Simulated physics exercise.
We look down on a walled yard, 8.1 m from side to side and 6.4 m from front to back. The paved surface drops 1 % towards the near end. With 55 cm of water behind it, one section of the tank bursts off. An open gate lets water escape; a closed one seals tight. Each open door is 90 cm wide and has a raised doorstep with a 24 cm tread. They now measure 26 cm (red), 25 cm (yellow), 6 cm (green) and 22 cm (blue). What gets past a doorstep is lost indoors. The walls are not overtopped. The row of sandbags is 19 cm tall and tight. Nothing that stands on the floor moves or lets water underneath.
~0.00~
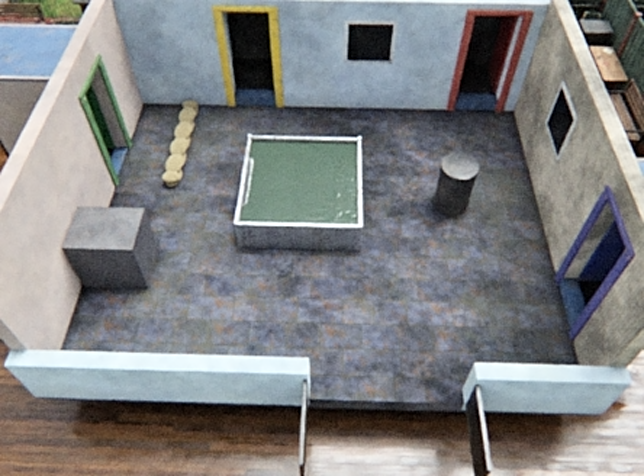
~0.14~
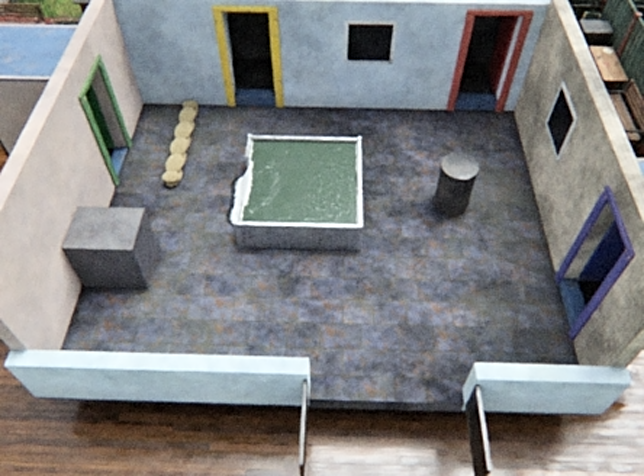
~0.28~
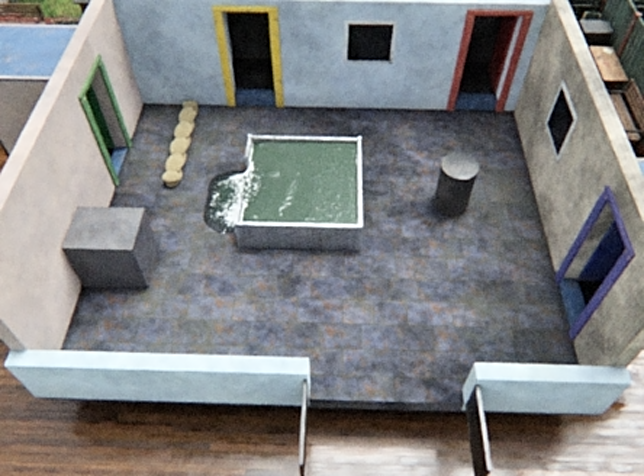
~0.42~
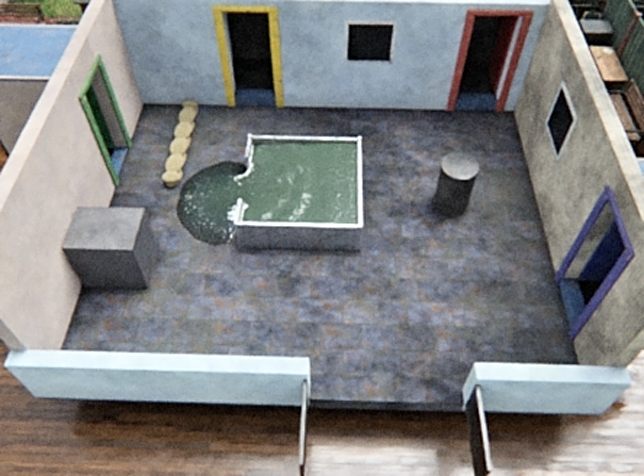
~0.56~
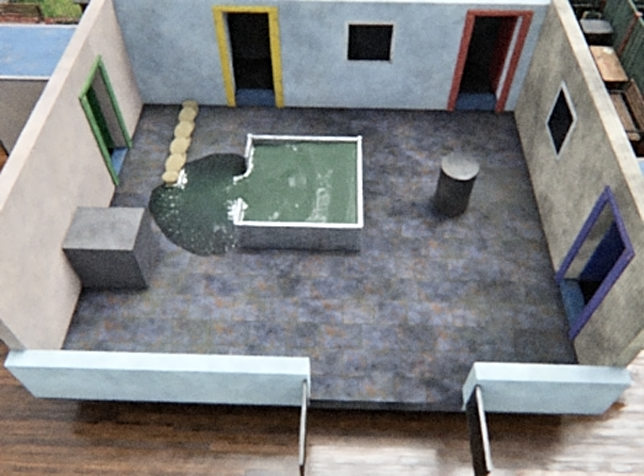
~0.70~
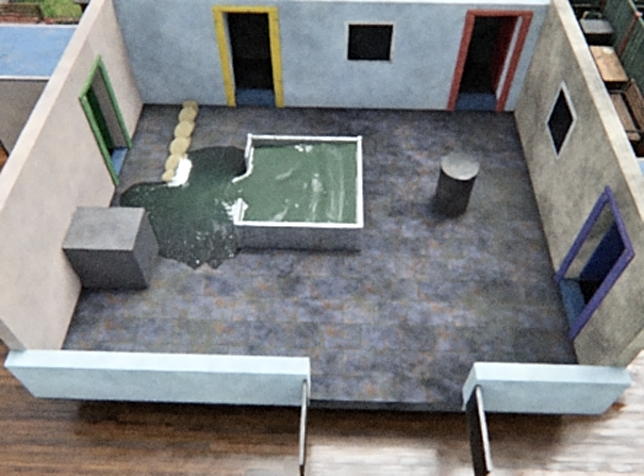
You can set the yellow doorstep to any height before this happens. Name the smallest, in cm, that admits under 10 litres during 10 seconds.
At least 7 cm or so.
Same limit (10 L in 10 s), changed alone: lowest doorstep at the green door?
Roughly 14.5 cm at green.
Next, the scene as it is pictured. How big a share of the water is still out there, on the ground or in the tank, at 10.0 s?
Roughly 92 in a hundred.
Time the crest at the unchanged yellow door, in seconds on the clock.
Near 3.0 s.
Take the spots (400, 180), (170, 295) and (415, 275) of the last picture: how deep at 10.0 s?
Roughly 1, 5 and 2 cm, in turn.
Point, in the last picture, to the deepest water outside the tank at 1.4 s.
Near (97, 244).
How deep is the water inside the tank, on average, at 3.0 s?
Some 28 cm.
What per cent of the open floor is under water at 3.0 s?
About 30 per cent.
After 1.4 s water covers 15 % of the floor, deepest (40 cm) near (97, 244); it has not reached the yellow door.
After 3.0 s water covers 30 % of the floor, deepest (26 cm) near (112, 199); 10 cm at the yellow door, 0 litres in over its 25 cm doorstep.
After 10.0 s water covers 85 % of the floor, deepest (14 cm) near (107, 244); 6 cm at the yellow door, 0 litres in over its 25 cm doorstep.
At the yellow door as built, the water arrived by 2.1 s and peaked near 10 cm at 3.0 s.
With a doorstep of 6 cm, 16 litres would have come in within the 10 s; with 8 cm, 5 litres. So under 10 litres takes about 7 cm.
